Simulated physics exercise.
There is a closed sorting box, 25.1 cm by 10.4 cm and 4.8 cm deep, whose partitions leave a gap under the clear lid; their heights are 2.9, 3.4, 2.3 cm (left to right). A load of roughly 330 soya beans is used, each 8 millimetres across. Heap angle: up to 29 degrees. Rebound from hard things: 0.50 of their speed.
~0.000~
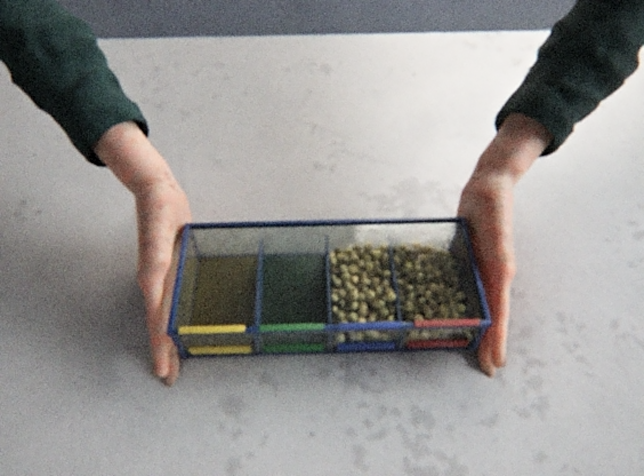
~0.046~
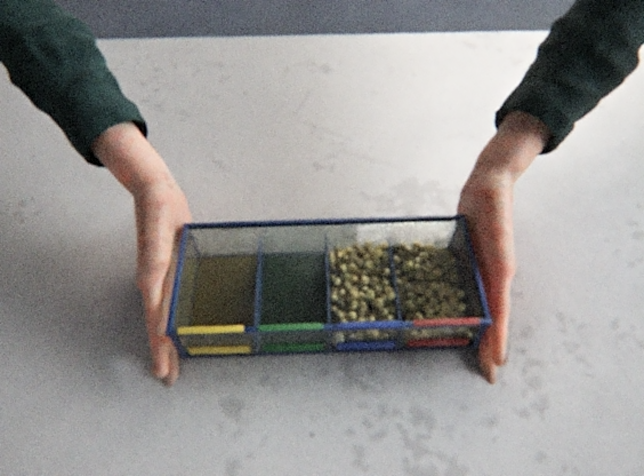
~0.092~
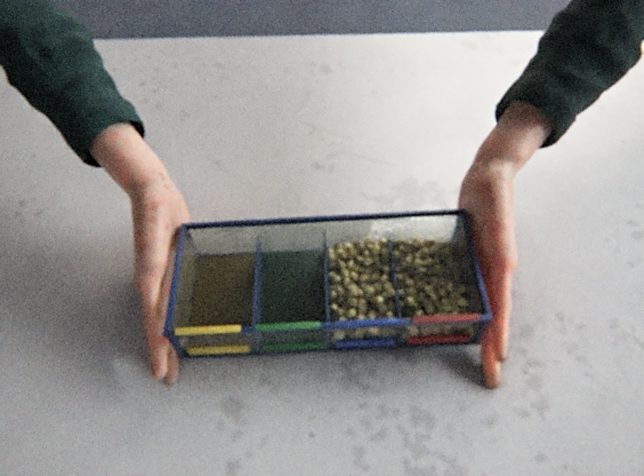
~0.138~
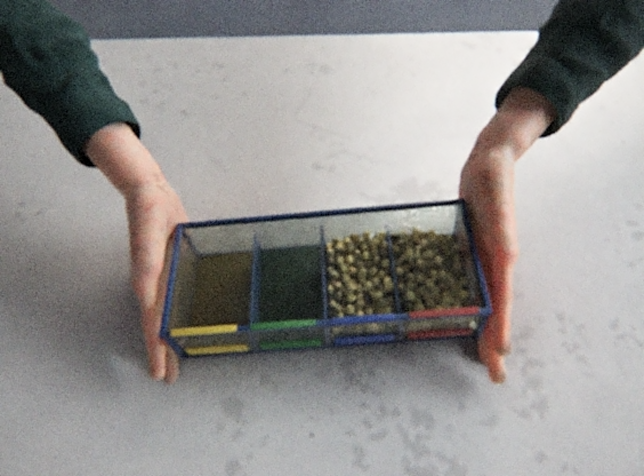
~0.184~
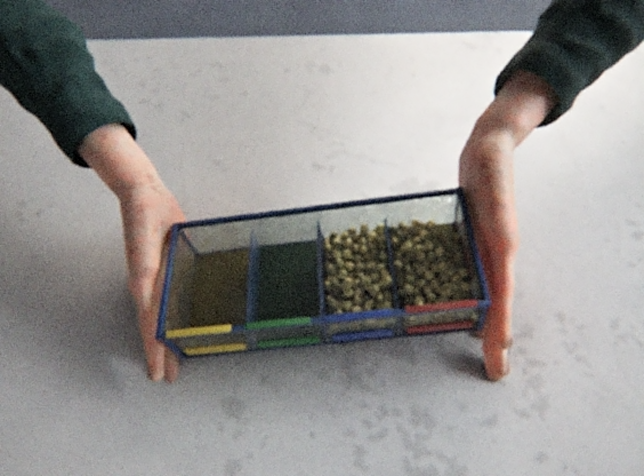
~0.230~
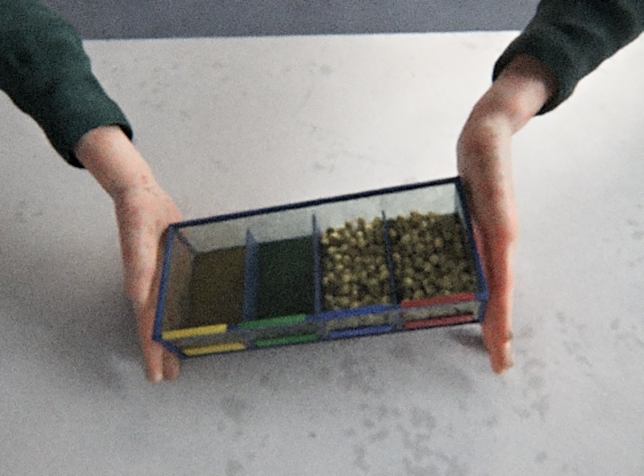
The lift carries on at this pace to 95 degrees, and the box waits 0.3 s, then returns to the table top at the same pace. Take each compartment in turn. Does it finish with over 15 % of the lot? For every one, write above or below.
Red compartment below, blue compartment above, green compartment below, yellow compartment above.
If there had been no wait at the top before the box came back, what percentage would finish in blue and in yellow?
That would leave blue with 70 percent and yellow with 20 percent.
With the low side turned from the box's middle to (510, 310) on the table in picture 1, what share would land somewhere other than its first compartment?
Roughly 50 per cent.
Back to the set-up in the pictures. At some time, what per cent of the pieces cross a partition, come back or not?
Estimate: Around 55 %.
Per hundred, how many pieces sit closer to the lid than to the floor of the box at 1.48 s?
60 per cent, give or take.
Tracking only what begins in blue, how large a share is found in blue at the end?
Around 70 percent stays put.
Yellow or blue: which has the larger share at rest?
Fuller: Blue.
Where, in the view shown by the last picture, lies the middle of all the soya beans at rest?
Around (350, 313).
Then, at 1.48 s, tilt 95 degrees; red 10 %, blue 70 %, green 5 %, yellow 15 %.
After 2.31 s, tilt 49 degrees; red 5 %, blue 70 %, yellow 25 %.
After 3.15 s, tilt 0 degrees; red 5 %, blue 70 %, green 5 %, yellow 25 %.
At rest (3.7 s), red 5 %, blue 70 %, green 5 %, yellow 25 %.
